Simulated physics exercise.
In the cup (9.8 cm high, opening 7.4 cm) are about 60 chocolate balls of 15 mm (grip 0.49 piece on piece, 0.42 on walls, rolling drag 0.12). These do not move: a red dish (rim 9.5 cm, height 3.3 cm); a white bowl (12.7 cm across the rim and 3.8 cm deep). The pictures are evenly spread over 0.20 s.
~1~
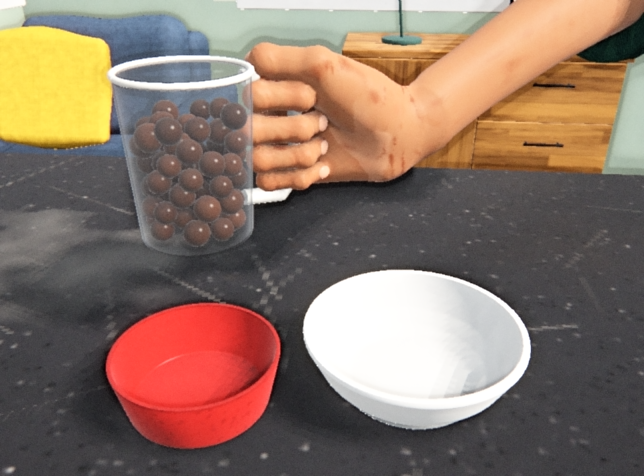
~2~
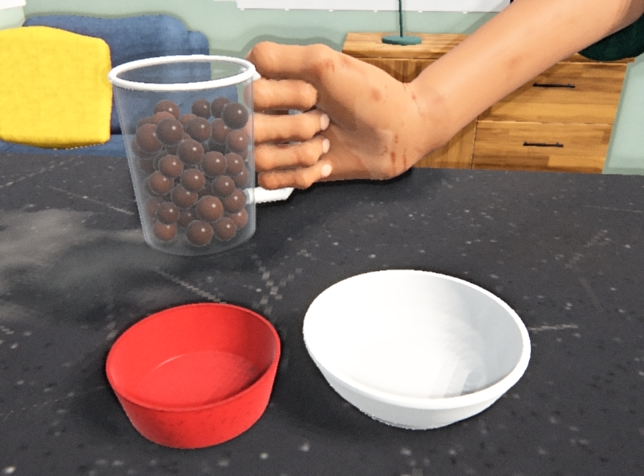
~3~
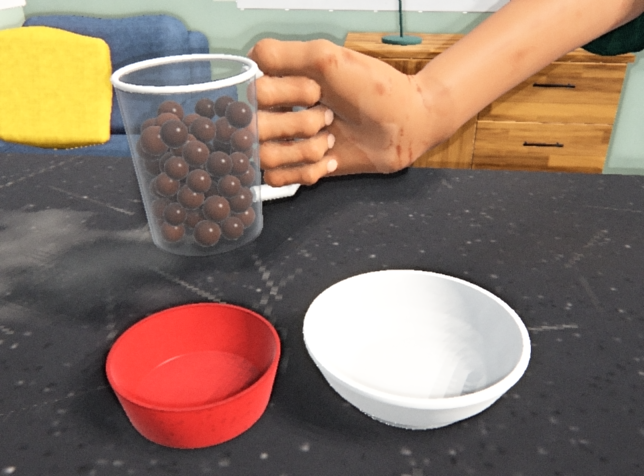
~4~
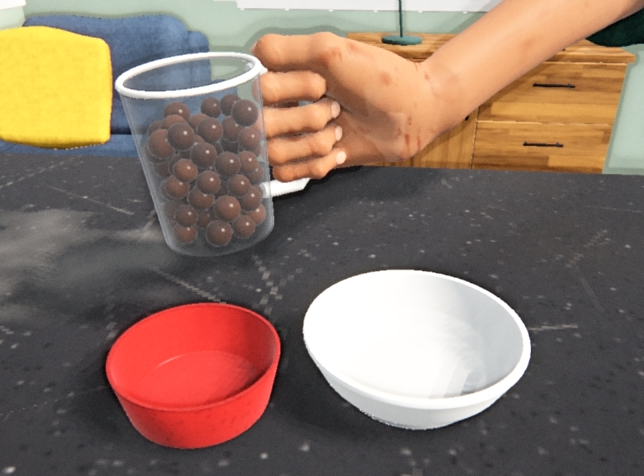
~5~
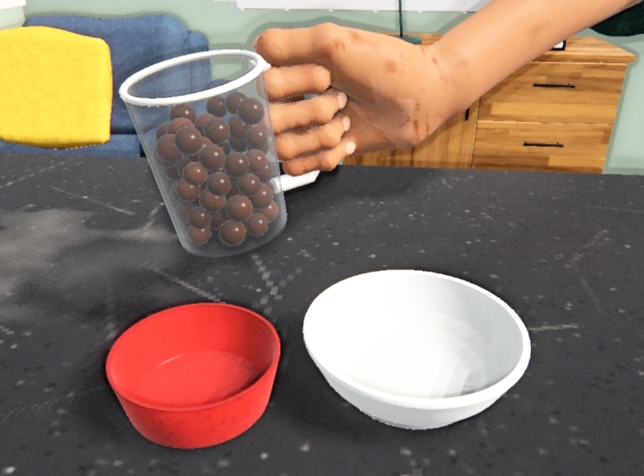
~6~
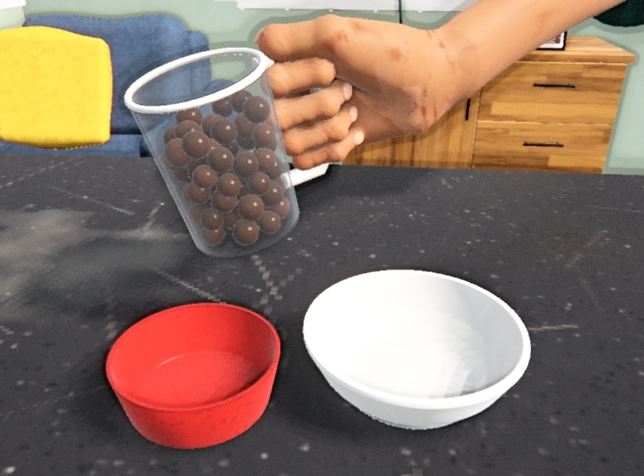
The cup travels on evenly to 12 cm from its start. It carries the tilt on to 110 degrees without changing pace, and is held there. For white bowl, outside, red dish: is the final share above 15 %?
White bowl: Yes, outside: Yes, red dish: Yes.
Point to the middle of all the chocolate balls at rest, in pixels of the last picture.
Near (296, 367).
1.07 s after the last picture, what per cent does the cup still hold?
Some 60 per cent of the load.
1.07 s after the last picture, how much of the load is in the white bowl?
Some 20 per cent.
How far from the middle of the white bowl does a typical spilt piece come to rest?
Some 8 cm.
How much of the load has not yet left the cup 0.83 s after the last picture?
About 95 per cent.
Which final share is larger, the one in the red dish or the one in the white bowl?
The larger share is in the white bowl.
Then, 0.32 s after the last picture, tilt 51 degrees; cup 100 %; middle of all pieces near (307, 170).
Then, 0.58 s after the last picture, tilt 80 degrees; cup 100 %; middle of all pieces near (368, 166).
Then, 0.83 s after the last picture, tilt 107 degrees; cup 95 %; middle of all pieces near (400, 178).
Then, 1.07 s after the last picture, tilt 110 degrees; outside 5 %, red dish 5 %, white bowl 20 %, cup 60 %, in the air 10 %; middle of all pieces near (366, 243).
In the end, outside 40 %, red dish 25 %, white bowl 35 %, cup 0 %.
